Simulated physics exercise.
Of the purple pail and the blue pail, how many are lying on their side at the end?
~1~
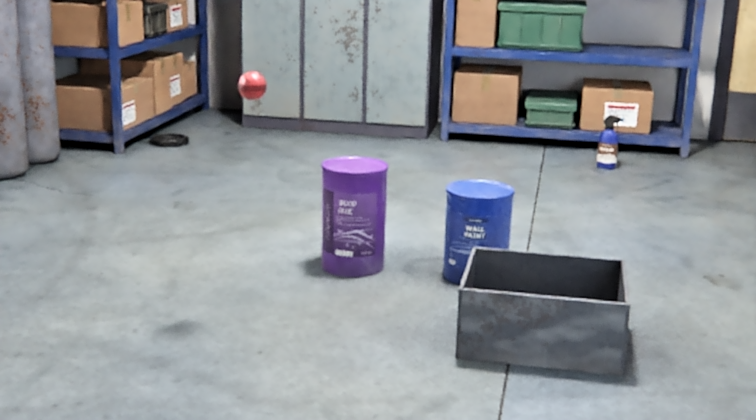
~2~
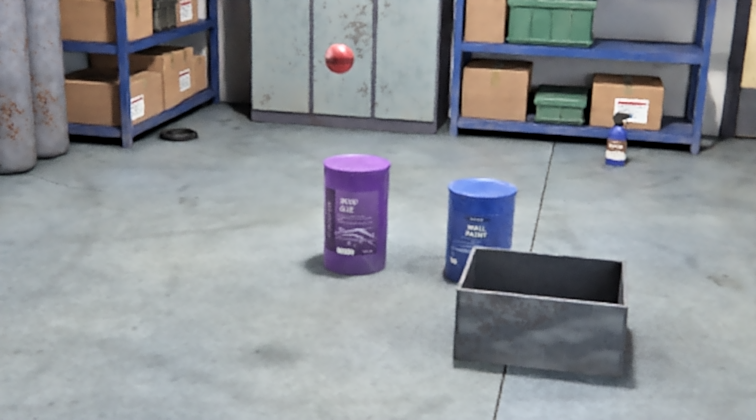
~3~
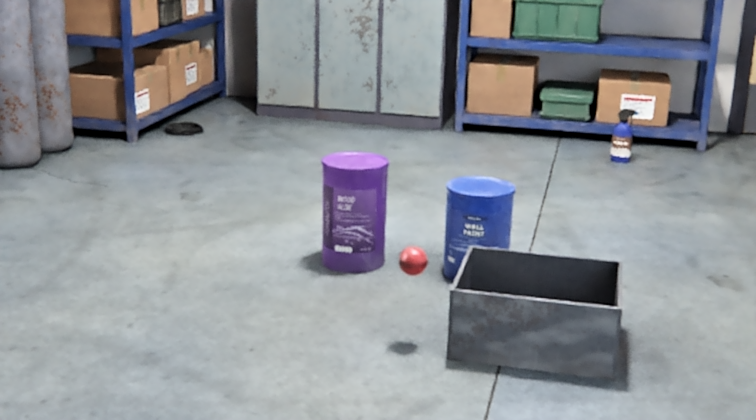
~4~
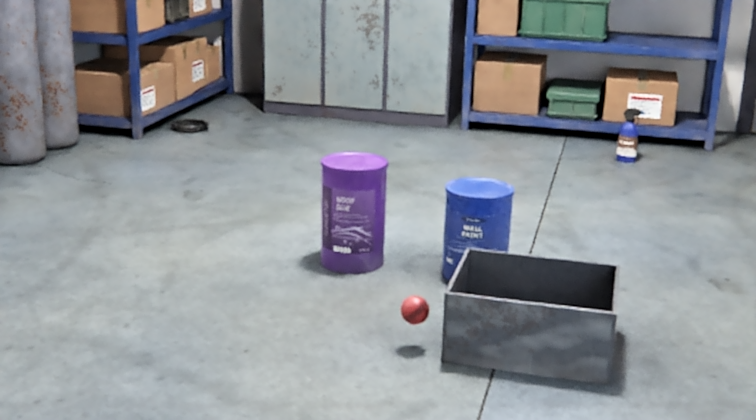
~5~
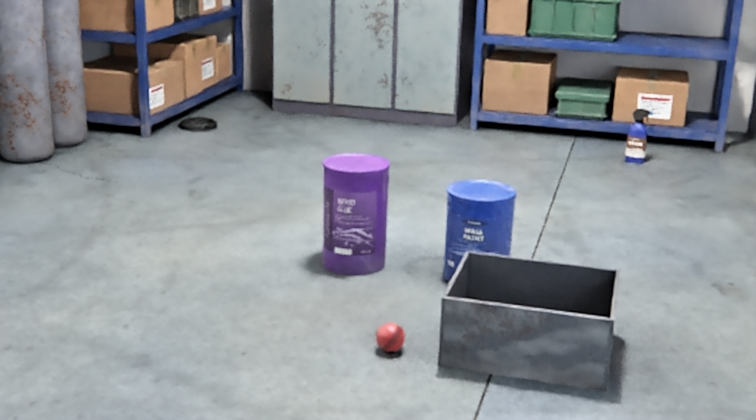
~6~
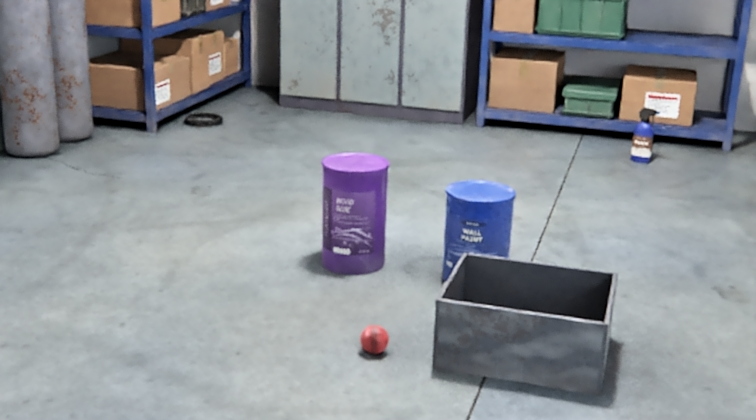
None of them are lying on their side, as both the purple pail and the blue pail are still standing upright at the end.
In this clip, a red ball flies rightward through the air toward an open dark box on the floor, drops past a purple pail and a blue pail, then drifts left and ends on the floor outside the box, with both pails still upright.
